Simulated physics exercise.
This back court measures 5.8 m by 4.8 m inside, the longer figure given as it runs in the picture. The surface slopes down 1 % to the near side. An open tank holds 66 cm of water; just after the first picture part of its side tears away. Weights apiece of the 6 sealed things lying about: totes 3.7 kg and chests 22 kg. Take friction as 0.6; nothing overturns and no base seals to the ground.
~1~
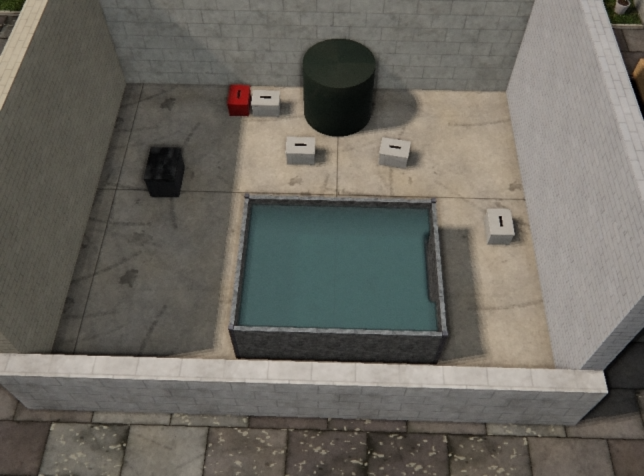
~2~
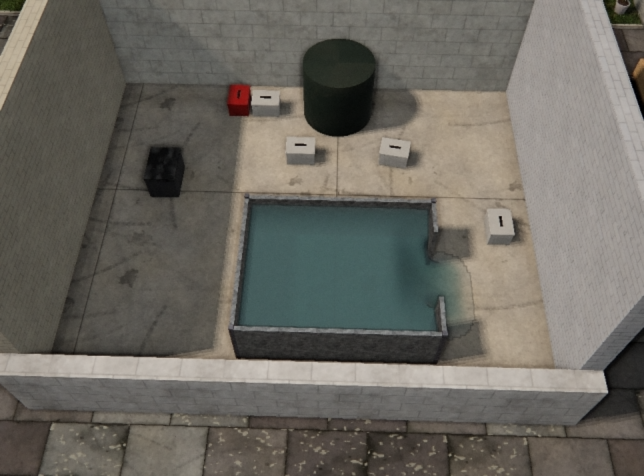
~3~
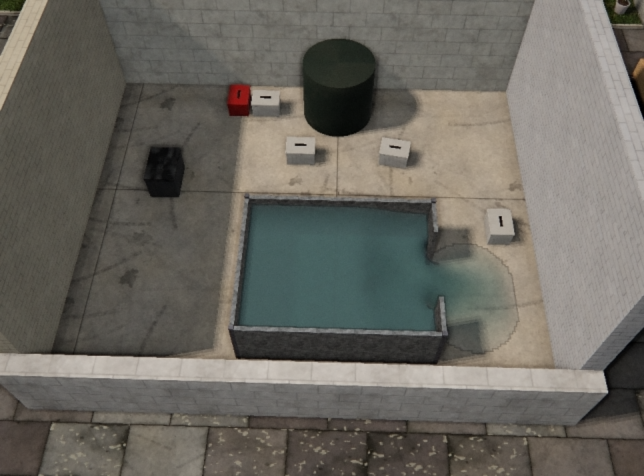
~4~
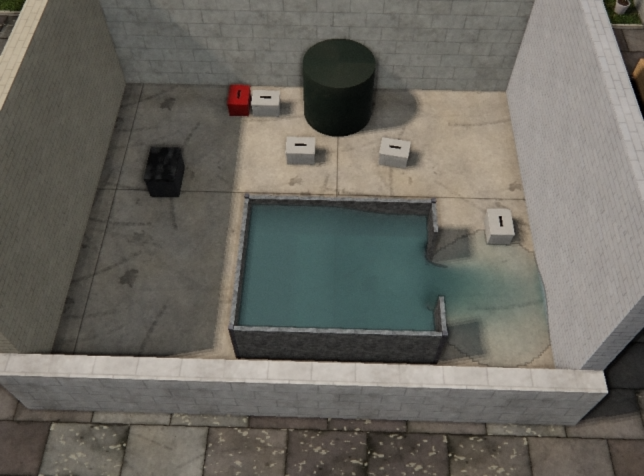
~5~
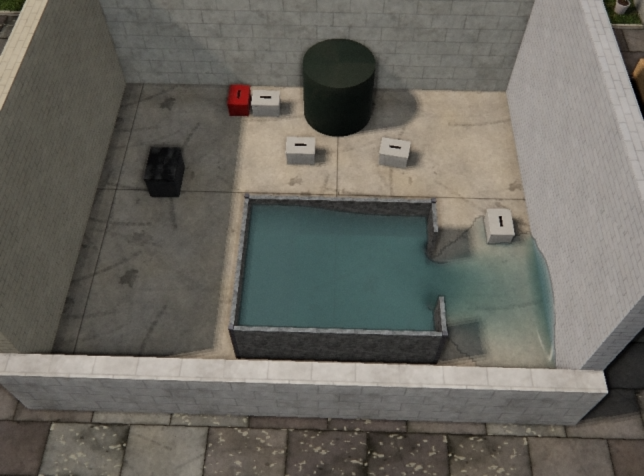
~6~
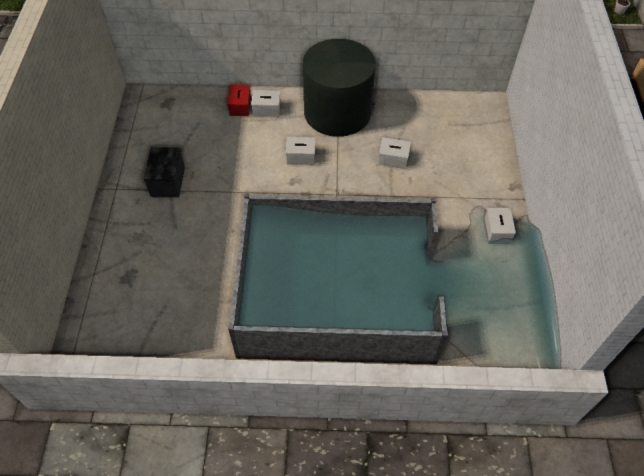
To begin with, a raised tank of blue-green water stands in a walled court with several small boxes and a dark green cylinder. Part of the tank's right side breaks open, and water pours out, spreading to the right wall and around the nearest pale box; the boxes stay put.
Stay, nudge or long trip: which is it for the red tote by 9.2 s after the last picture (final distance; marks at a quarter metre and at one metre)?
Red tote moves a short way.
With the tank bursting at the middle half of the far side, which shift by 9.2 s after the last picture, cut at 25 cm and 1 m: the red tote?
Then the red tote travels far.
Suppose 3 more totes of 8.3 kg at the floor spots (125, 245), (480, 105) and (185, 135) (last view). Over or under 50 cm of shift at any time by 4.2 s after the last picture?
In that order: Less, more, under.
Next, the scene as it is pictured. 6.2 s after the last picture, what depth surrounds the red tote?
Roughly 0 cm.
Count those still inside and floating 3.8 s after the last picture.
1 of them.
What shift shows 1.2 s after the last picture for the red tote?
About 0 cm.
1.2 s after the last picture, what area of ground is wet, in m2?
Some 10.5 m2.
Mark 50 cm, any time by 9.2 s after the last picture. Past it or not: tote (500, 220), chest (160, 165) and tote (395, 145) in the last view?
In that order: Over, under, more.
Then, 1.2 s after the last picture the red tote is near (239, 94), 0.0 m from its start, aground; 0 afloat.
Then, 3.8 s after the last picture the red tote is near (239, 94), 0.0 m from its start, aground; 1 afloat.
Then, 6.2 s after the last picture the red tote is near (239, 94), 0.0 m from its start, aground; 1 afloat.
Then, 9.2 s after the last picture the red tote is near (276, 91), 0.5 m from its start, afloat; 5 afloat.
